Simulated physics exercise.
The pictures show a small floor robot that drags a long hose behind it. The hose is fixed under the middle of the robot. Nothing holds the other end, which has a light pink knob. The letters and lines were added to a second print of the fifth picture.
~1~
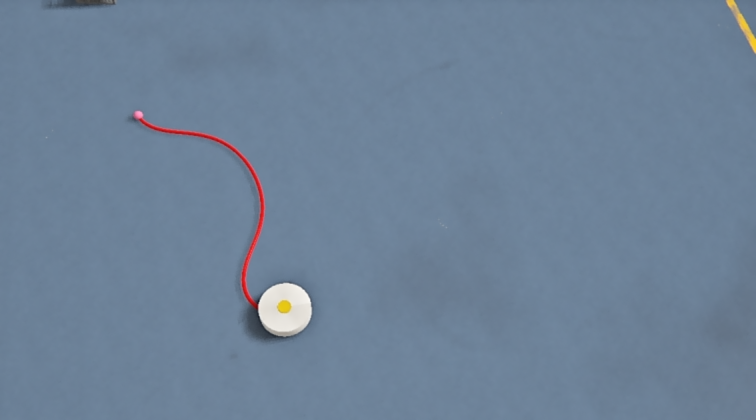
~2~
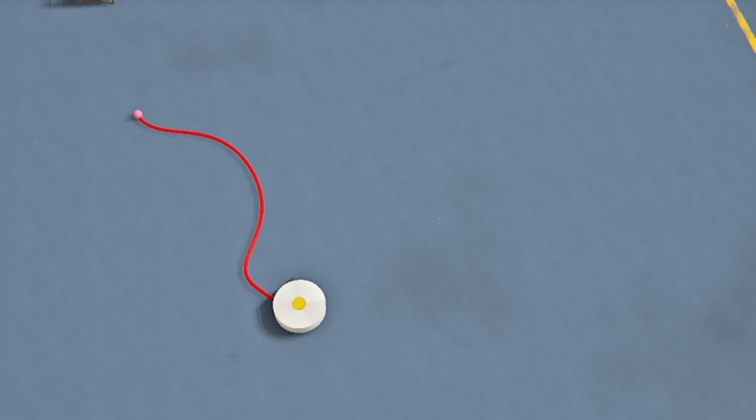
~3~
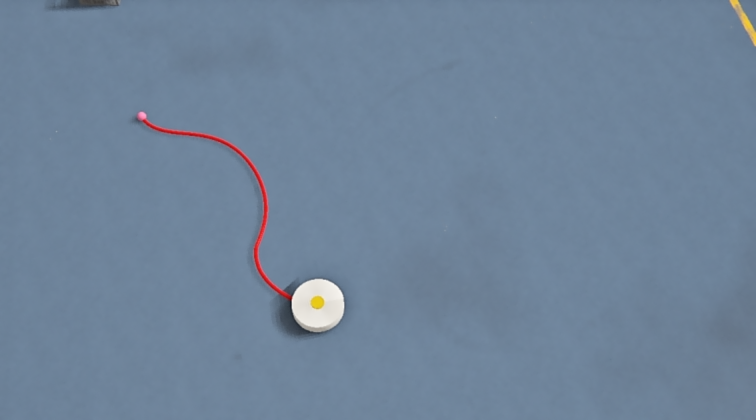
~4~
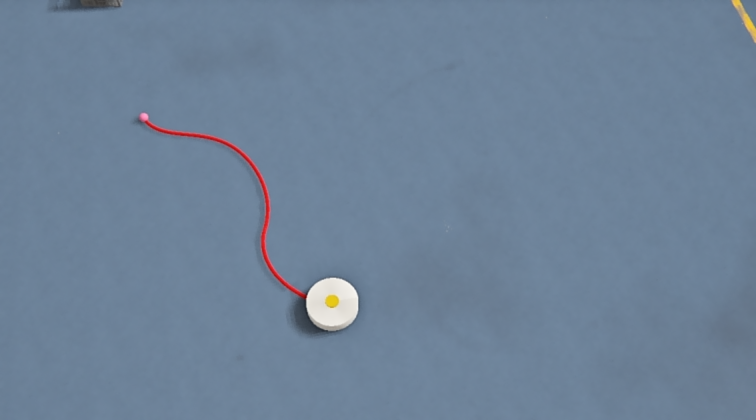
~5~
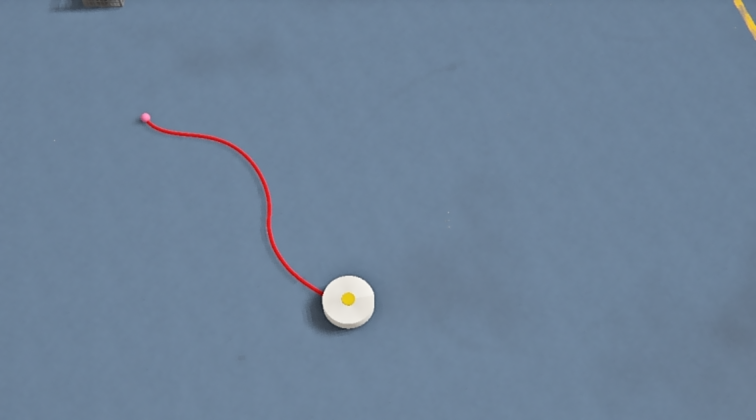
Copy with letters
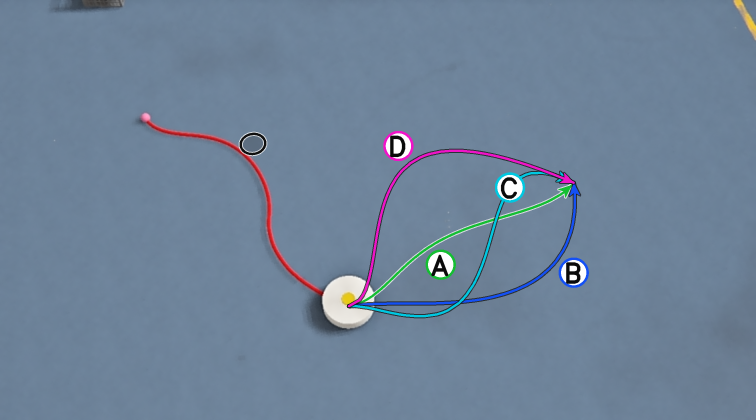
On a blue-grey floor, a round white robot with a yellow centre sits at the lower end of a curving red hose, whose pink knob lies to the upper left. The robot moves slowly and steadily to the right, drawing the hose's lower bend straighter, while the knob barely shifts.
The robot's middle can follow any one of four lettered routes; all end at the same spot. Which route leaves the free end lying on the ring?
Route D.
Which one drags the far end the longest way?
B.
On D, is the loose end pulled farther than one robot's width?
On that route, yes.
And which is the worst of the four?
That is B.
On the copy, A from (349, 306) via (455, 234) to (572, 185); B from (349, 306) via (510, 292) to (574, 183); C from (349, 306) via (484, 260) to (570, 181); D from (349, 306) via (411, 163) to (574, 183); the ring at (253, 144).
On D. First, robot (387, 191), middle of the hose (264, 187), free end (145, 118).
Then, robot (487, 149), middle of the hose (322, 153), free end (169, 128).
Finally, robot (576, 178), middle of the hose (410, 158), free end (253, 142); the free end is on the ring.
By contrast, A leaves the free end at (251, 163); B leaves the free end at (264, 188); C leaves the free end at (248, 177).
